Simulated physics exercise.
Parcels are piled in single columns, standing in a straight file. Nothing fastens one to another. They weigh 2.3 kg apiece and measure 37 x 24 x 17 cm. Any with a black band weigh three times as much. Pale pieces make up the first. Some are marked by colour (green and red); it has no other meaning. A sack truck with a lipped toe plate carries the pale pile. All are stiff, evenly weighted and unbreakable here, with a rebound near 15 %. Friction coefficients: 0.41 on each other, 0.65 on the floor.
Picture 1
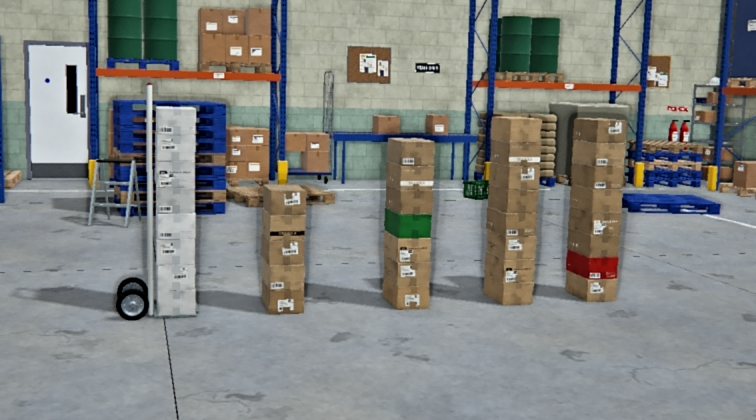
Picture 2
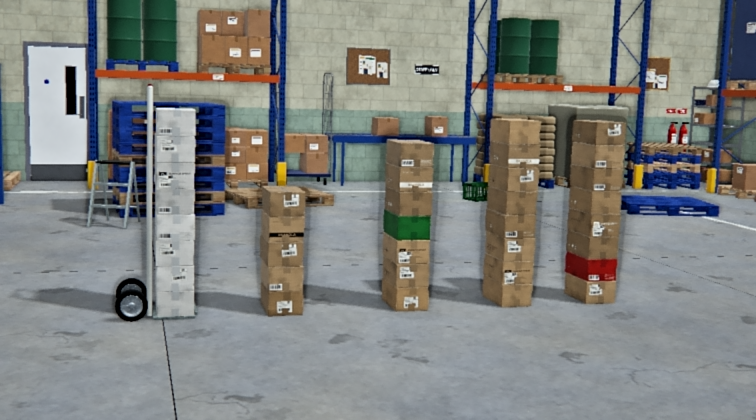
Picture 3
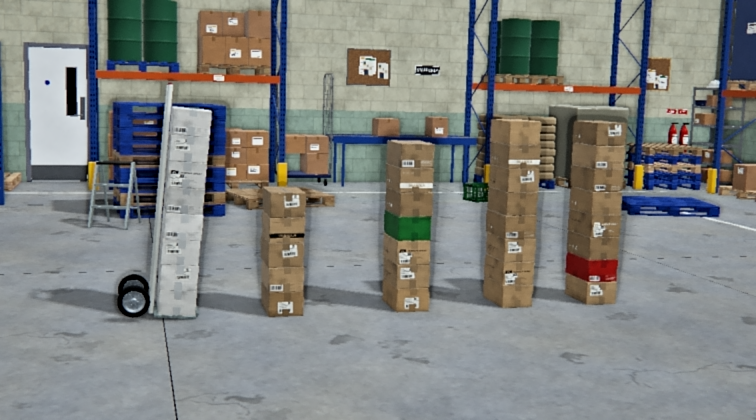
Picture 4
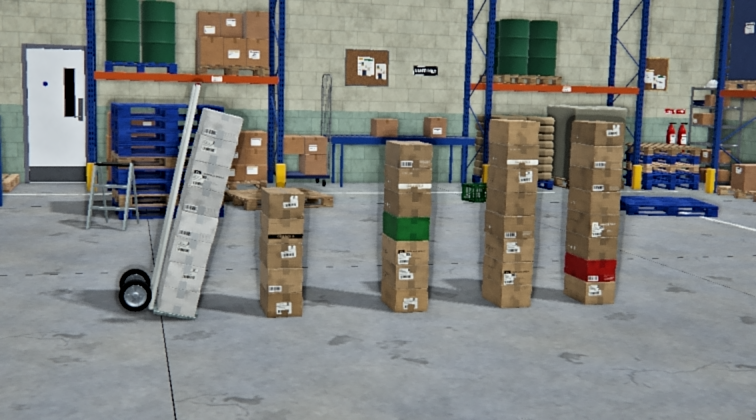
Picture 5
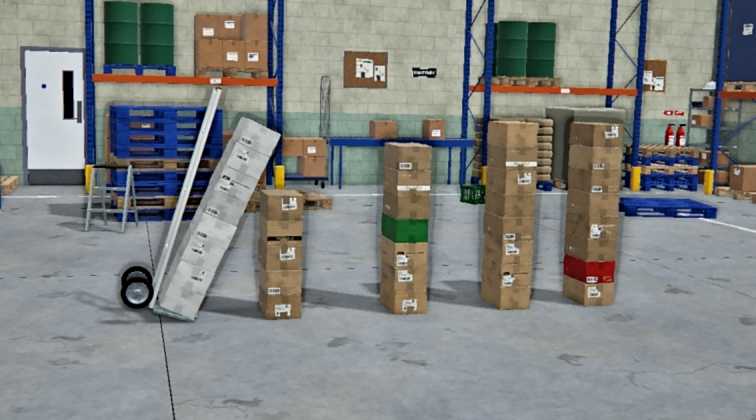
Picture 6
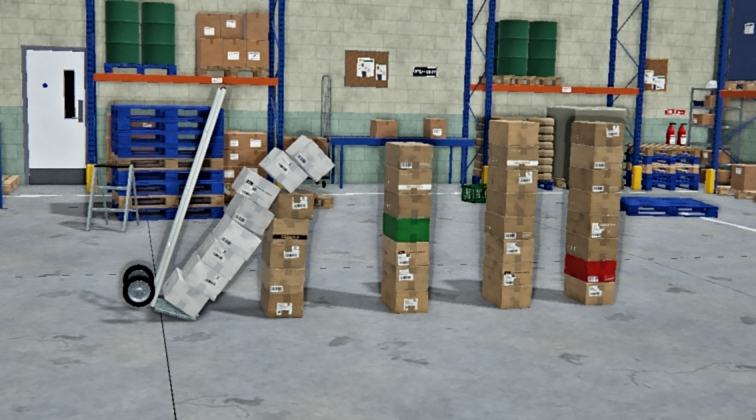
In a warehouse, a hand truck tilts right with a tall white parcel stack, which leans, bends and touches the nearest brown column.
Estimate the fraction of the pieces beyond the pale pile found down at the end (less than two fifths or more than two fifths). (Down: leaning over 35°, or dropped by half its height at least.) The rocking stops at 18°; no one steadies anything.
The part is over two fifths.
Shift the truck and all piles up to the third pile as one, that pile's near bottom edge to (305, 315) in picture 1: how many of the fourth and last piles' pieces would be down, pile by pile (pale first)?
Then fourth 0, last 0.
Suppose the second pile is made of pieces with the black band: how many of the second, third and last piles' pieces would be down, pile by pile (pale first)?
Then second 0, third 0, last 0.
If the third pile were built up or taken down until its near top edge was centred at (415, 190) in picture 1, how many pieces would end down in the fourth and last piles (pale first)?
Then fourth 0, last 0.
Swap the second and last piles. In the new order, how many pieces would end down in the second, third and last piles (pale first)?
In that case second 6, third 6, last 4.
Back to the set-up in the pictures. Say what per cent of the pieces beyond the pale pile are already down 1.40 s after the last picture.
40 per cent by then.
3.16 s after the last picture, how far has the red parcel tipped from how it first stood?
Roughly 50°.
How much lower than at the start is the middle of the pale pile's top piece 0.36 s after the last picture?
Some 90 cm lower.
Then, 0.36 s on from the sixth picture, 8 of the pale pile down; none of the 28 other parcels down, 9 disturbed; green parcel displaced 27 mm.
Then, 1.40 s on from the sixth picture, 8 of the pale pile down; 11 of the 28 other parcels down; green parcel tipped 36°, 9 cm lower.
Then, 2.60 s on from the sixth picture, 8 of the pale pile down; 17 of the 28 other parcels down; green parcel on its side; red parcel tipped 20°.
Then, 3.16 s on from the sixth picture, 8 of the pale pile down; 24 of the 28 other parcels down; green parcel on its side; red parcel tipped 52°, 11 cm lower.
Finally, 8 of the pale pile down; 24 of the 28 other parcels down; green parcel on its side; red parcel tipped 50°, 11 cm lower. That is 86 per cent. Seen by the last camera, middles, green parcel near (481, 287), red parcel near (619, 280).
